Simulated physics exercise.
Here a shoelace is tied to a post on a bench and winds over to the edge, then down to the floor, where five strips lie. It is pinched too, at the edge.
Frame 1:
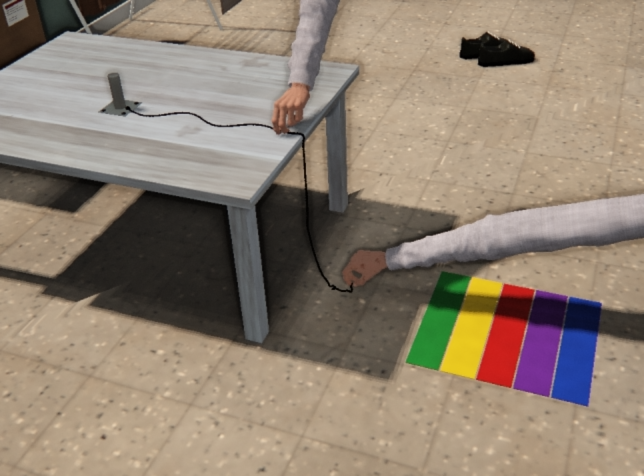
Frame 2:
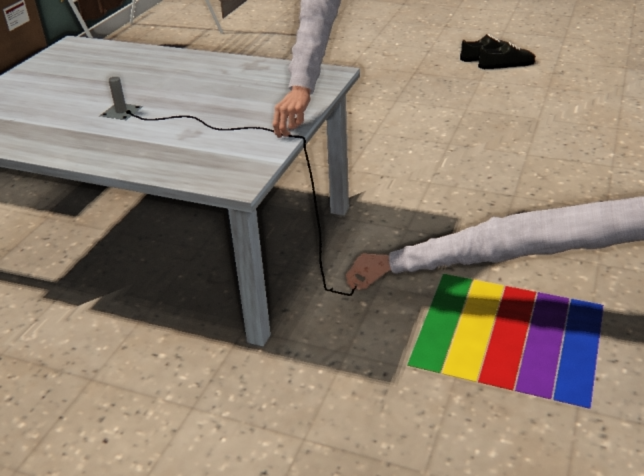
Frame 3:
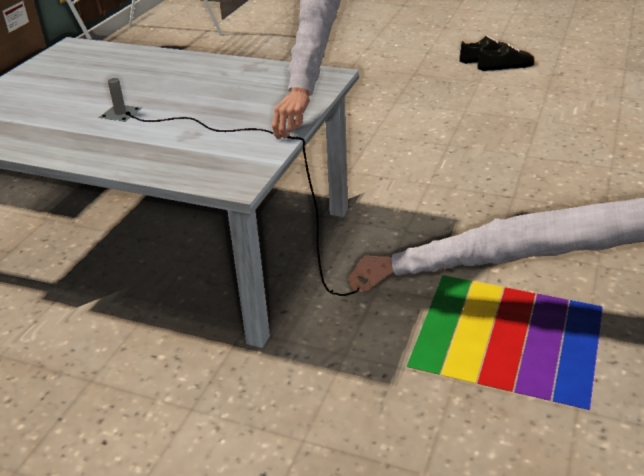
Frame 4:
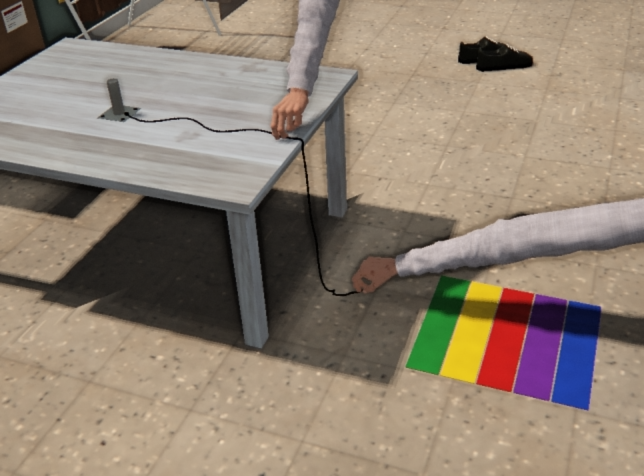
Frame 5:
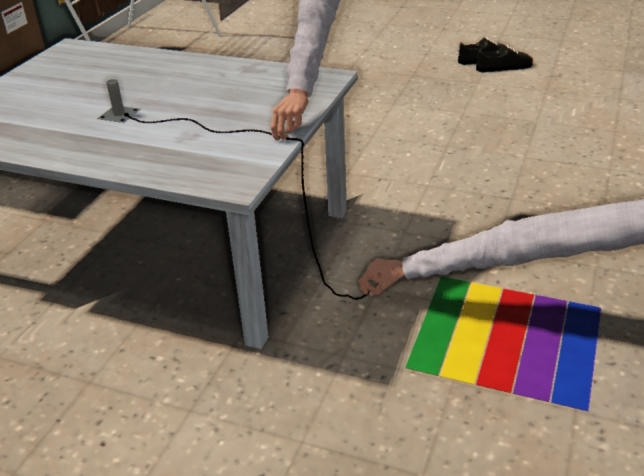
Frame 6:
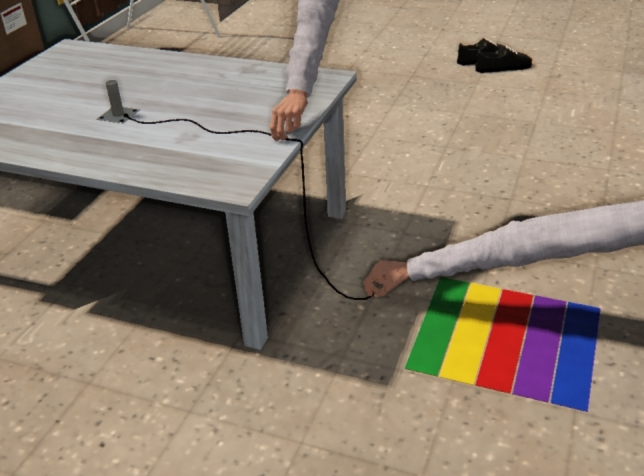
A hand holding the loose end of a dark cord beside a table shifts slightly right toward the green edge of a striped multicolored mat, while another hand keeps the cord pinched at the table's edge.
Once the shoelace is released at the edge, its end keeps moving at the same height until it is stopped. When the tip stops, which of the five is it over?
The yellow one.
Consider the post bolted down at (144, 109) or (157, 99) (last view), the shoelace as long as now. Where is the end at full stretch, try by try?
Near (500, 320) and (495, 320).
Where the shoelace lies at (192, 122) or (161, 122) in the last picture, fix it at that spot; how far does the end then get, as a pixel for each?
In order of the tries, it's near (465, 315) and near (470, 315).
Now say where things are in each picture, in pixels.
End (352, 283); green (428, 348); yellow (463, 356); red (498, 364); purple (535, 373); blue (573, 381), in the first picture.
End (356, 286); shoelace through (147, 120) (205, 124) (270, 131) (310, 169) (319, 227) (324, 278), in the second picture.
End (358, 289), in the third picture.
End (362, 290); shoelace through (145, 122) (203, 126) (268, 132) (306, 171) (313, 229) (322, 281), in the fourth picture.
End (369, 292), in the fifth picture.
End (373, 294); shoelace through (144, 123) (202, 127) (268, 134) (303, 172) (307, 229) (328, 281), in the sixth picture.
A little later, end near (423, 304); short of the strips.
Next, end near (456, 311); over green.
When it is tight, end near (476, 315); over yellow. The yellow one.
